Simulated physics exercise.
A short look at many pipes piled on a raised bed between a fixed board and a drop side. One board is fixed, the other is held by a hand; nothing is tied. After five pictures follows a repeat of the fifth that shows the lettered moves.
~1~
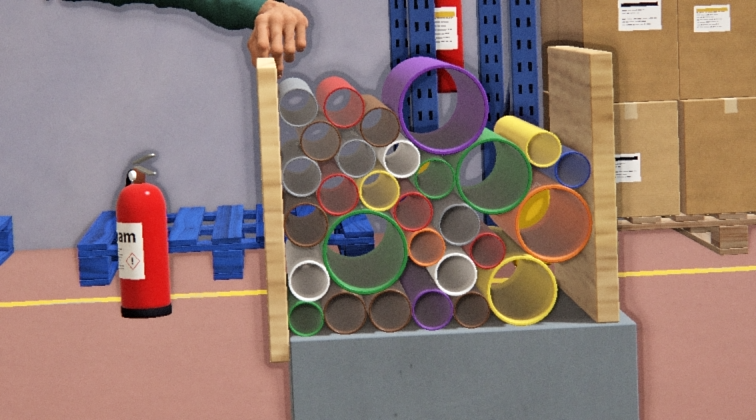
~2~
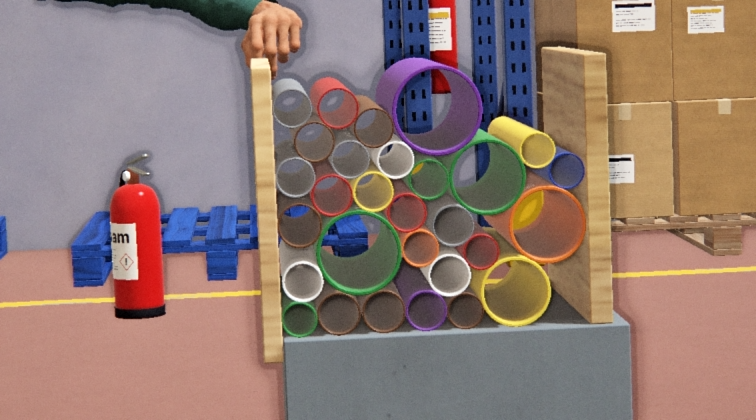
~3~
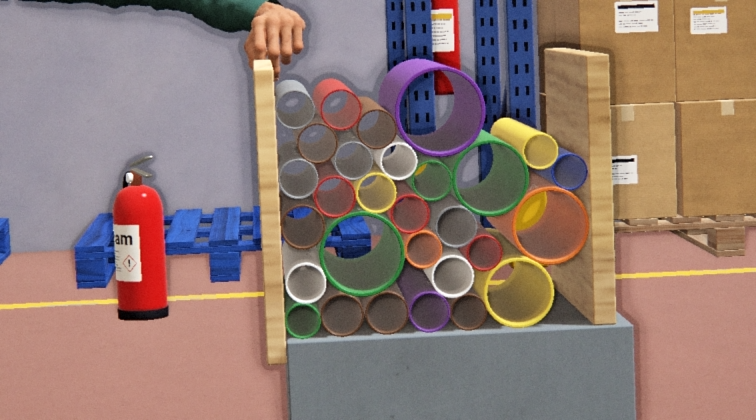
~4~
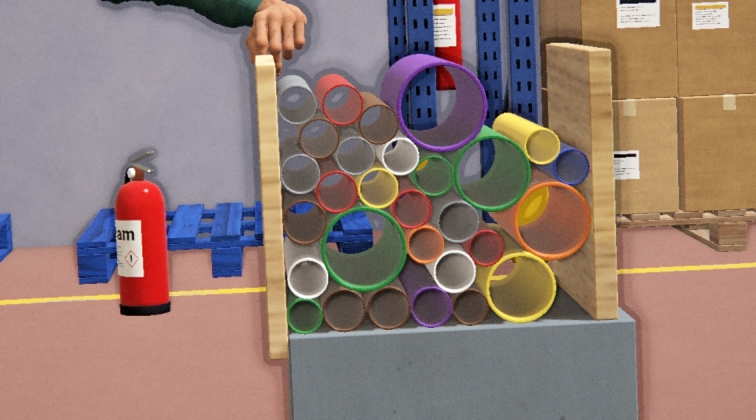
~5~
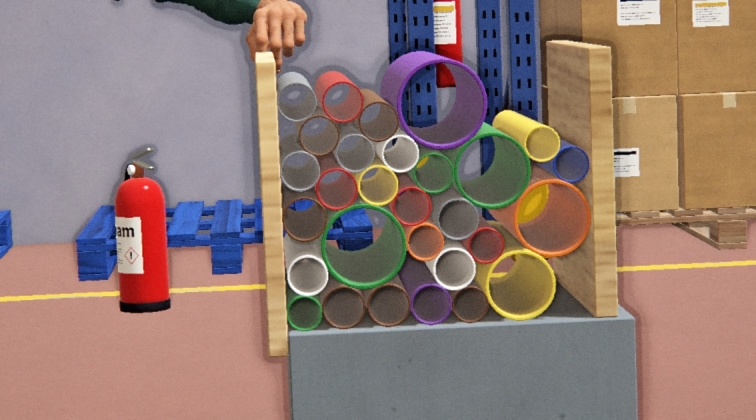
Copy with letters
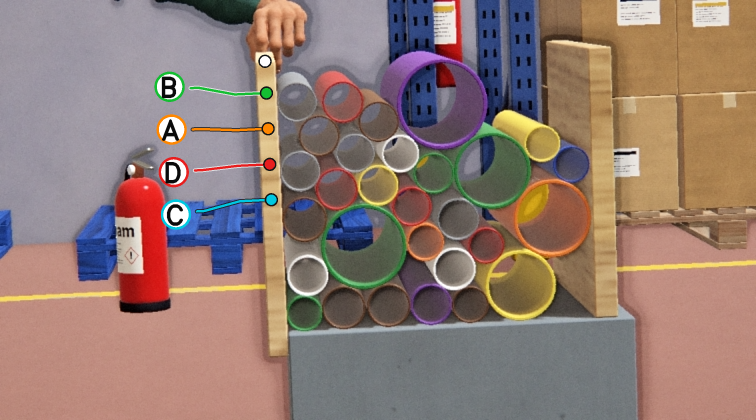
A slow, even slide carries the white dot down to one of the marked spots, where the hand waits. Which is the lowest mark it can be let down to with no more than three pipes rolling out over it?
The last mark within the limit is C.
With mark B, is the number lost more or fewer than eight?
At B, fewer than eight.
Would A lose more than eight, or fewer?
It loses fewer than eight.
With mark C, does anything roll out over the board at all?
Yes, at C.
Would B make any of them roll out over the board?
No.
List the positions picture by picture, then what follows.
In the first picture, a grey pipe (356, 159); a blue pipe (572, 170); side board (272, 197).
In the second picture, side board (266, 198); a green pipe (299, 320).
In the third picture, a yellow pipe (518, 293); a brown pipe (303, 227).
In the fourth picture, a yellow pipe (378, 189); a grey pipe (355, 156).
In the fifth picture, a blue pipe (571, 165); side board (271, 192); a green pipe (304, 313).
On the copy, A at (268, 129); B at (267, 93); C at (272, 200); D at (270, 164); the white dot at (265, 62).
On C. First, top of the board (277, 125).
Then, top of the board (281, 196).
Finally, top of the board (281, 198), one out over the board.
By contrast, A none out over the board; B none out over the board; D none out over the board.
